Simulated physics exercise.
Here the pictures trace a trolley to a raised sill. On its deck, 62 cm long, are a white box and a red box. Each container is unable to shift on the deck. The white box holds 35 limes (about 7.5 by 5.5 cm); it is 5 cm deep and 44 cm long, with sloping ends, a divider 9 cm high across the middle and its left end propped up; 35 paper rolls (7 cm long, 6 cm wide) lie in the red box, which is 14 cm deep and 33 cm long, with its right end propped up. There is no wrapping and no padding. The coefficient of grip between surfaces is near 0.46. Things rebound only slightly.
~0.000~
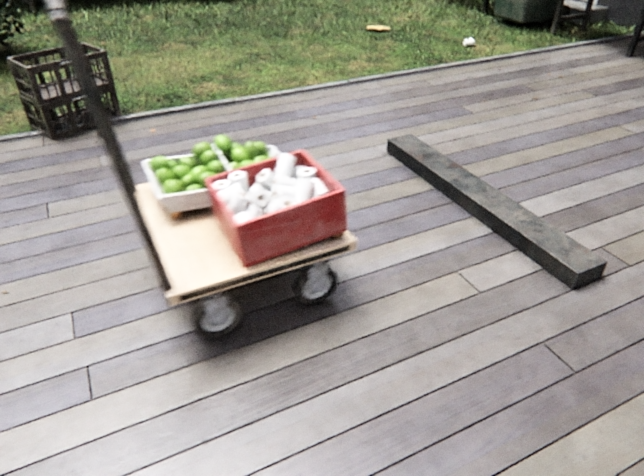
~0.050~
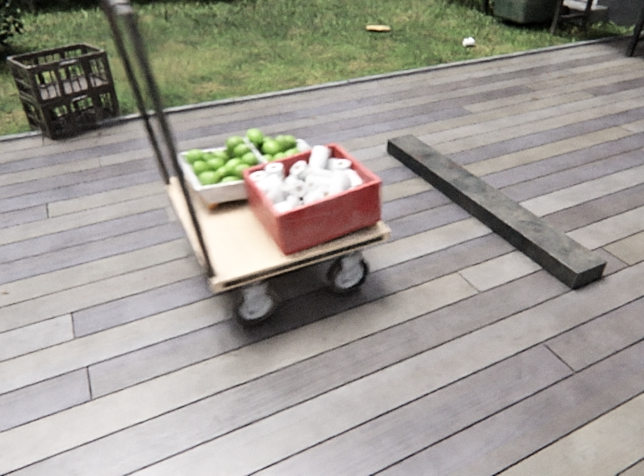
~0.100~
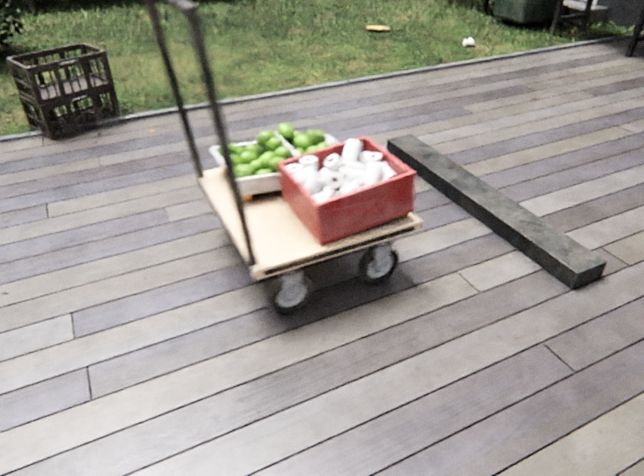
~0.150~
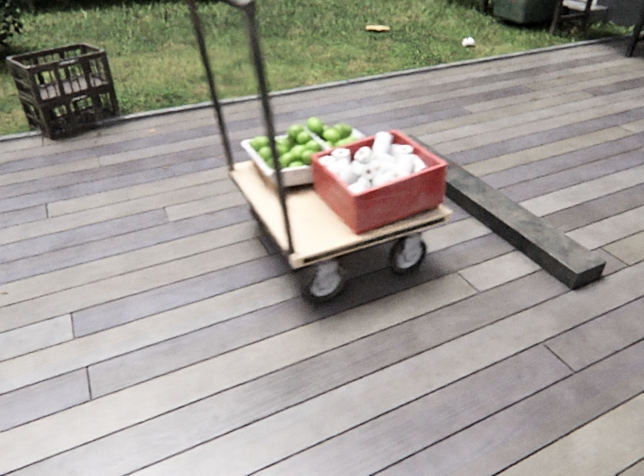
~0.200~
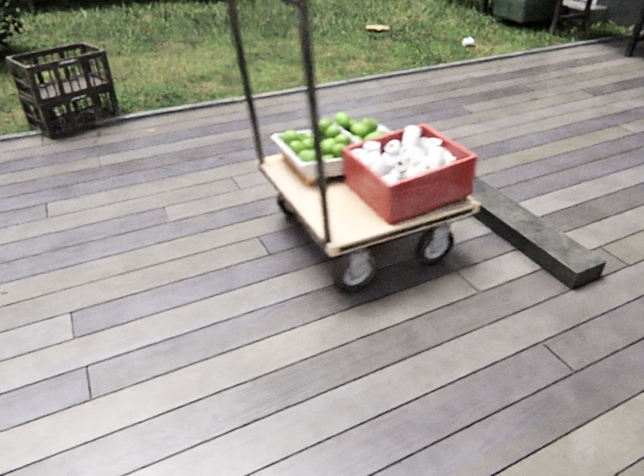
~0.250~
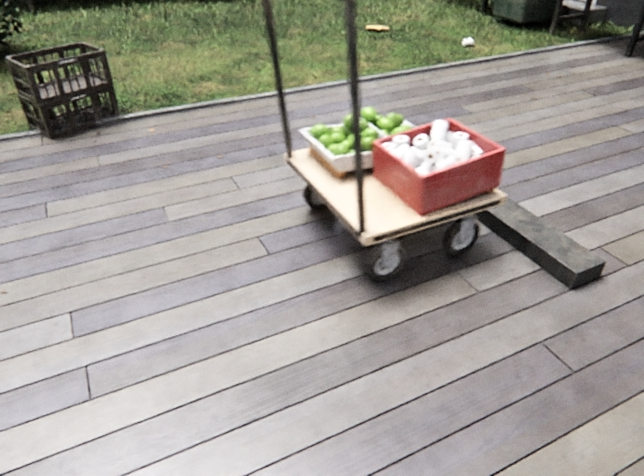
On a wooden deck, a trolley carrying limes and white rolls moves right toward a dark beam.
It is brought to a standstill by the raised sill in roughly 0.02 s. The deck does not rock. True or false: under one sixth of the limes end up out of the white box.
False.
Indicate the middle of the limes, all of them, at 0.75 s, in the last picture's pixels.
Middle: About (415, 129) px.
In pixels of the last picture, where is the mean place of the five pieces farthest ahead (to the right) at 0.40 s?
(457, 101).
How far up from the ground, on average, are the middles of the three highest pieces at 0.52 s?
About 82 cm up, on average.
After 0.30 s, impact.
After 0.40 s, white box 33 in, 2 out and red box 34 in, 1 out.
After 0.52 s, white box 25 in, 10 out and red box 28 in, 7 out.
After 0.75 s, white box 24 in, 11 out and red box 25 in, 10 out.
When it is over (at 1.25 s), white box 24 in, 11 out and red box 25 in, 10 out. Asked share, 11 of 35, 31 per cent.
